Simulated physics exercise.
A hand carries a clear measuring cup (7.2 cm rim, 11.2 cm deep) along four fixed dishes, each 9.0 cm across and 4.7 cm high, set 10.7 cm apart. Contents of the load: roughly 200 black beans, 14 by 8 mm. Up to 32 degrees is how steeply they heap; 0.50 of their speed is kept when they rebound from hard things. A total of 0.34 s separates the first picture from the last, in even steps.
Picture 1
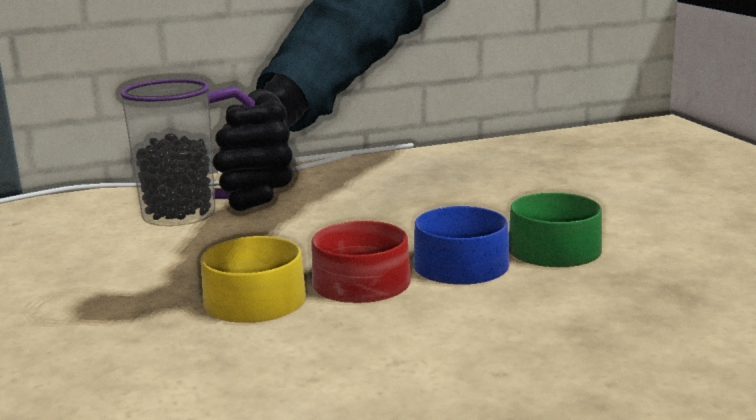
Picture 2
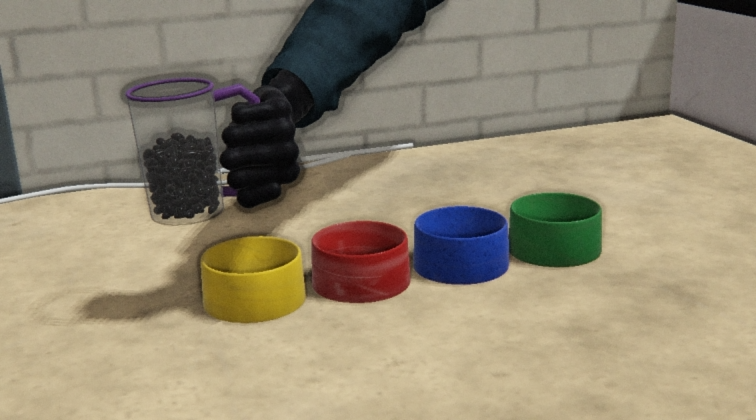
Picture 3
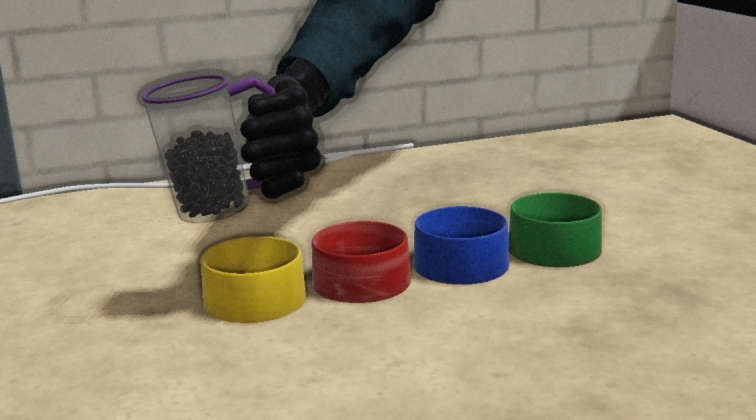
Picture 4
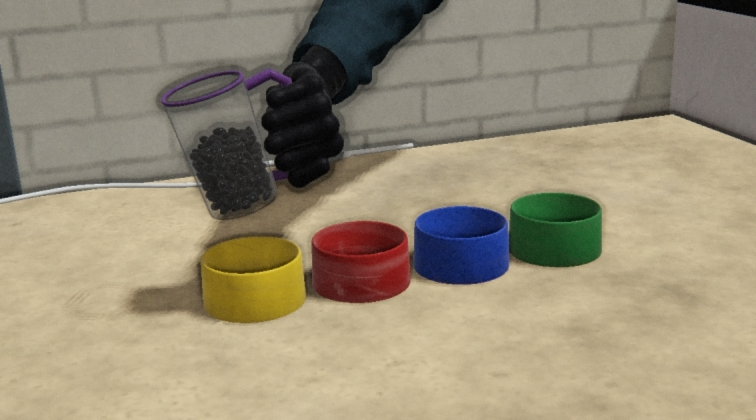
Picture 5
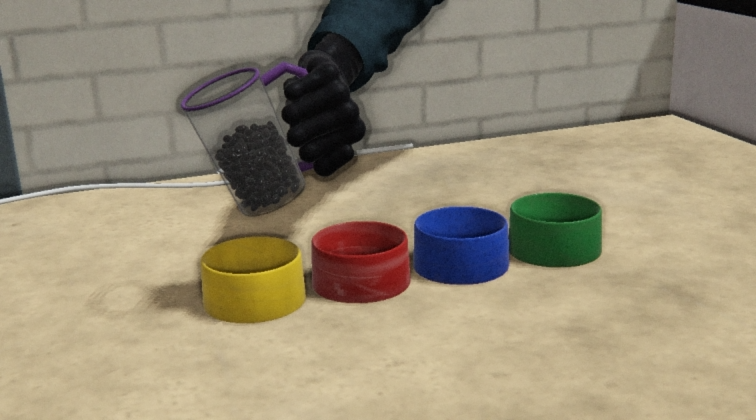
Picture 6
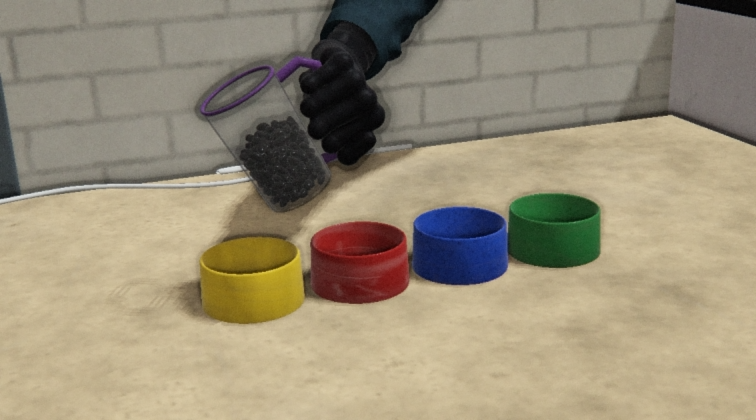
A gloved hand moves a clear cup of black beans rightward while gradually tilting it.
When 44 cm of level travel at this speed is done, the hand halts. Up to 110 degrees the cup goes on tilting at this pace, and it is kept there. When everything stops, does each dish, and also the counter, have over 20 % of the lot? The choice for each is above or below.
Red - below it, blue - below it, green - above it, yellow - below it, counter - below it.
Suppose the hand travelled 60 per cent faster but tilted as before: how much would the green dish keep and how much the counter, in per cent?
Shares: Green 100, counter 0.
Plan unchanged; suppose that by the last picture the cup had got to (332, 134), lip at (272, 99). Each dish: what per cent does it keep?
You'd end up with red at 0, blue at 0, green at 100 and yellow at 0.
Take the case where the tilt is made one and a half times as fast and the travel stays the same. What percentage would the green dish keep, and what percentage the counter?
Then green would get 30 and the counter 20.
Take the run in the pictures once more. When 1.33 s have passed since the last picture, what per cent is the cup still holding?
50 per cent.
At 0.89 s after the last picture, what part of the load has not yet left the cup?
Near 95 per cent of the load.
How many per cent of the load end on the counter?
Around 5 percent, I'd guess.
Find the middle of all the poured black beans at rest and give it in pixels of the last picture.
Near (544, 234).
Then, 0.54 s after the last picture, tilt 79 degrees; cup holds 100 %.
Then, 0.89 s after the last picture, tilt 109 degrees; cup holds 95 %, blue 5 %.
Then, 1.33 s after the last picture, tilt 110 degrees; cup holds 50 %, blue 5 %, green 35 %.
In the end, red 0 %, blue 5 %, green 90 %, yellow 0 %, counter 5 %.
